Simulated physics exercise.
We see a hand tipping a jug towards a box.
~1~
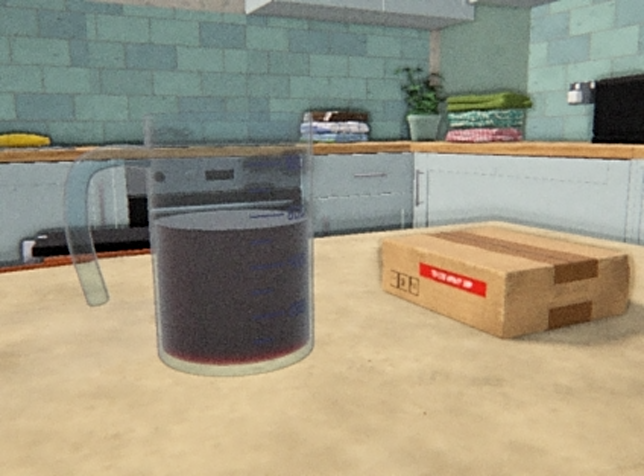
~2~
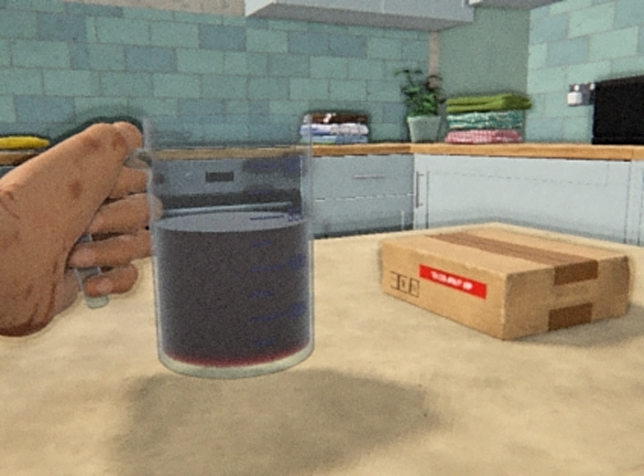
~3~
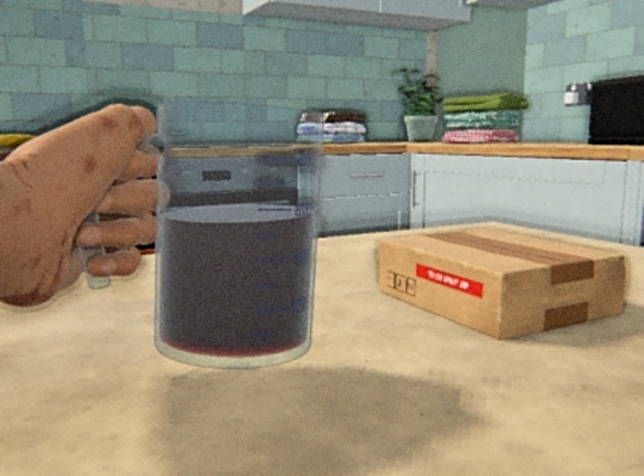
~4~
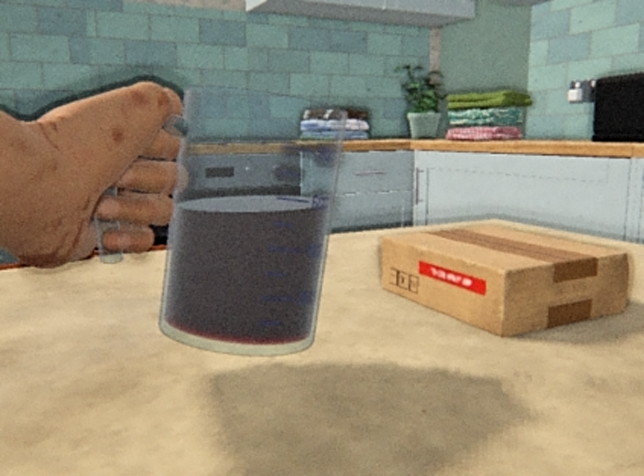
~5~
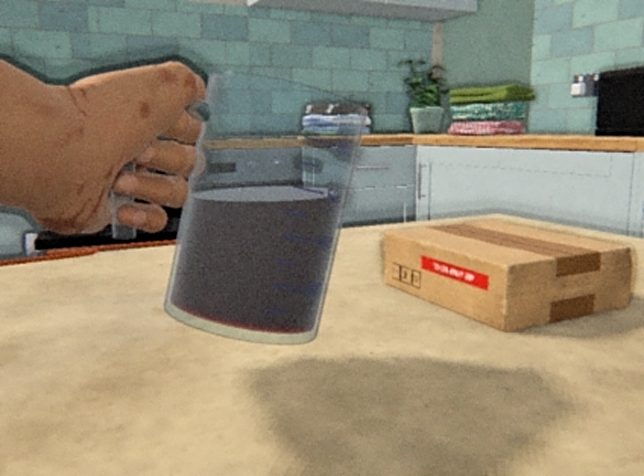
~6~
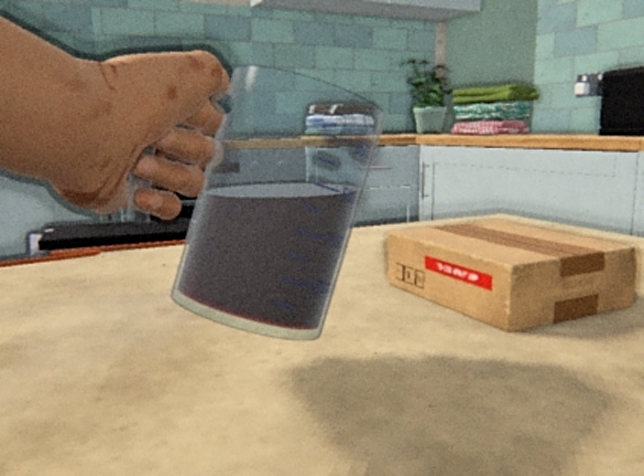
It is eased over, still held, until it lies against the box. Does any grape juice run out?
The jug slops over.
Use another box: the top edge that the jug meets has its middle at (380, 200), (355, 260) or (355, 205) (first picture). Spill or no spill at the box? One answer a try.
In turn: Loses none, keeps it in, stays dry.
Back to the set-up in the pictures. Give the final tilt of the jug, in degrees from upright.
At 65° or so.
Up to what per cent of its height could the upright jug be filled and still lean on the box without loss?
Near 35 in a hundred.
Next, the jug leans by about 40°; its rim is dry.
After that, the jug leans by about 60°; it has slopped over; nearly all of the grape juice is inside.
Finally, the jug leans by about 65°, against the box; it has slopped over; about two thirds of the grape juice is inside.
